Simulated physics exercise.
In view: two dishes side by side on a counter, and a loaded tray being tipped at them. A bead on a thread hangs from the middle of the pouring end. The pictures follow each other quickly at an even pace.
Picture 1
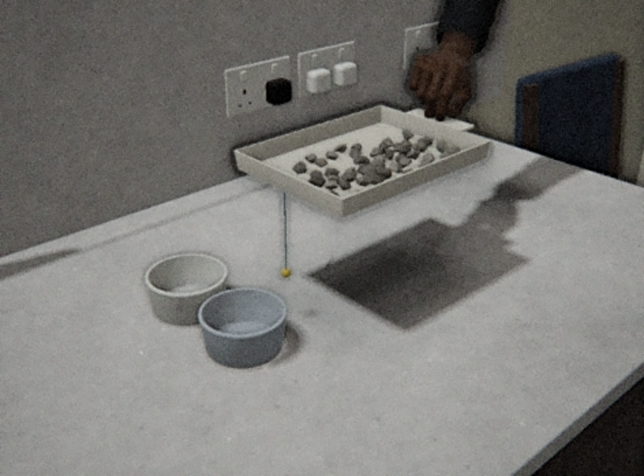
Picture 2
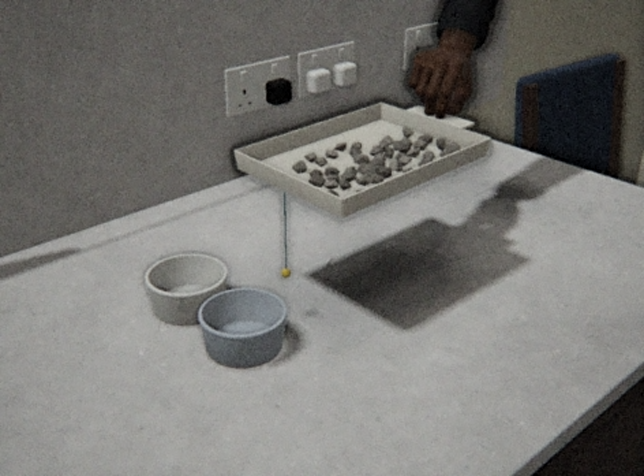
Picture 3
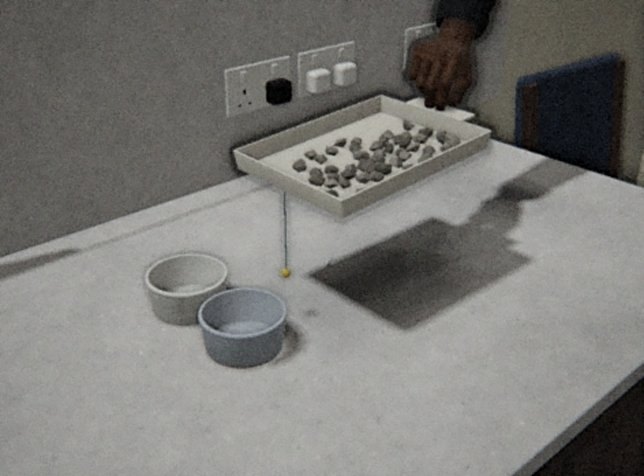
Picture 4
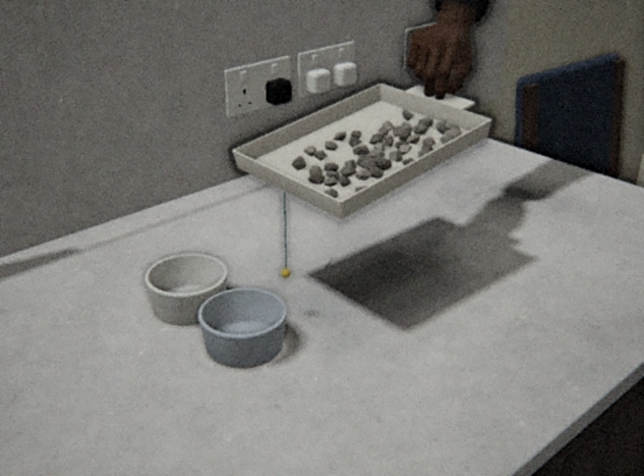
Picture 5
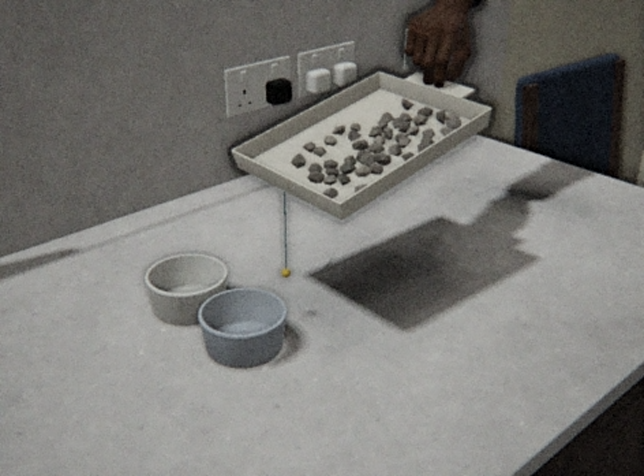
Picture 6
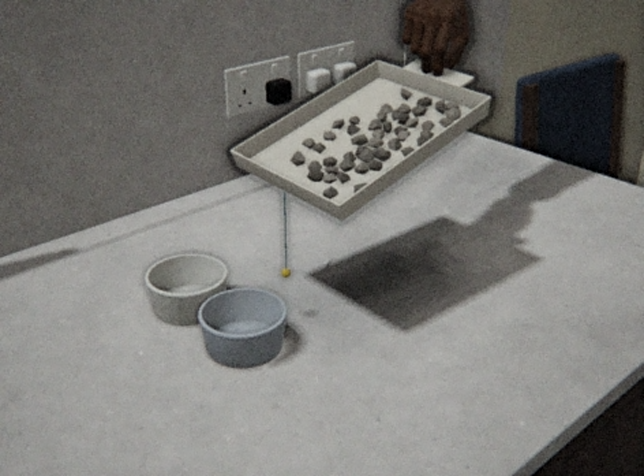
On a counter, a hand gradually tilts a tray of gravel above two small dishes.
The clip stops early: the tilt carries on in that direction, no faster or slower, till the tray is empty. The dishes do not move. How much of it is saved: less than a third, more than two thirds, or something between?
Caught overall: From one third to two thirds.
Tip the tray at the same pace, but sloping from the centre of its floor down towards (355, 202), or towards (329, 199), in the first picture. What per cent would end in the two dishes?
The first gives 0 %, the second 20 %.
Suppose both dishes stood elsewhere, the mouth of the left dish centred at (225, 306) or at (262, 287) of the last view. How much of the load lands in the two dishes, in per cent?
The first gives 50 %, the second 60 %.
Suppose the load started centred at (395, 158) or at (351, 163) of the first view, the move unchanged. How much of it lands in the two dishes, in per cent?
The first gives 40 %, the second 50 %.
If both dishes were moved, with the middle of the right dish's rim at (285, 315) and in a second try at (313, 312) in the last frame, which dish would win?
First the dish on the right, then the dish on the right.
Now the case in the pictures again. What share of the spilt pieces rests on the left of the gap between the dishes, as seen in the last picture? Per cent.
About 20 per cent.
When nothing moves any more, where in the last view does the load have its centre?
Close to (266, 359).
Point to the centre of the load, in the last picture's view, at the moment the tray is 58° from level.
Around (317, 174).
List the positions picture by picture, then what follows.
In the first picture, corners of the pouring end (238, 151) and (342, 197), level; middle of the load (377, 164), bits of gravel; left dish (155, 301); right dish (209, 342); bead on its thread (286, 273).
In the second picture, corners of the pouring end (238, 151) and (342, 198), level; middle of the load (377, 163).
In the third picture, corners of the pouring end (237, 150) and (342, 199), tipped barely, lowest at the right corner; middle of the load (377, 159).
In the fourth picture, corners of the pouring end (236, 150) and (341, 200), tipped a little, lowest at the right corner; middle of the load (377, 154).
In the fifth picture, corners of the pouring end (235, 150) and (340, 201), tipped a little, lowest at the right corner; middle of the load (376, 148).
In the sixth picture, corners of the pouring end (234, 150) and (339, 203), tipped clearly, lowest at the right corner; middle of the load (375, 143); left dish (155, 301); right dish (209, 342).
Just after the last frame, tray tipped steeply; almost all on the tray; just a few in the air.
A moment on, tray tipped right over; the larger part on the tray; about a tenth in the right dish; about a tenth outside both; just a few in the air.
Further on, tray tipped past a quarter turn; roughly half in the right dish; roughly half outside both.
When it is over, tray tipped past a quarter turn; roughly half in the right dish; not one in the left dish; roughly half outside both.
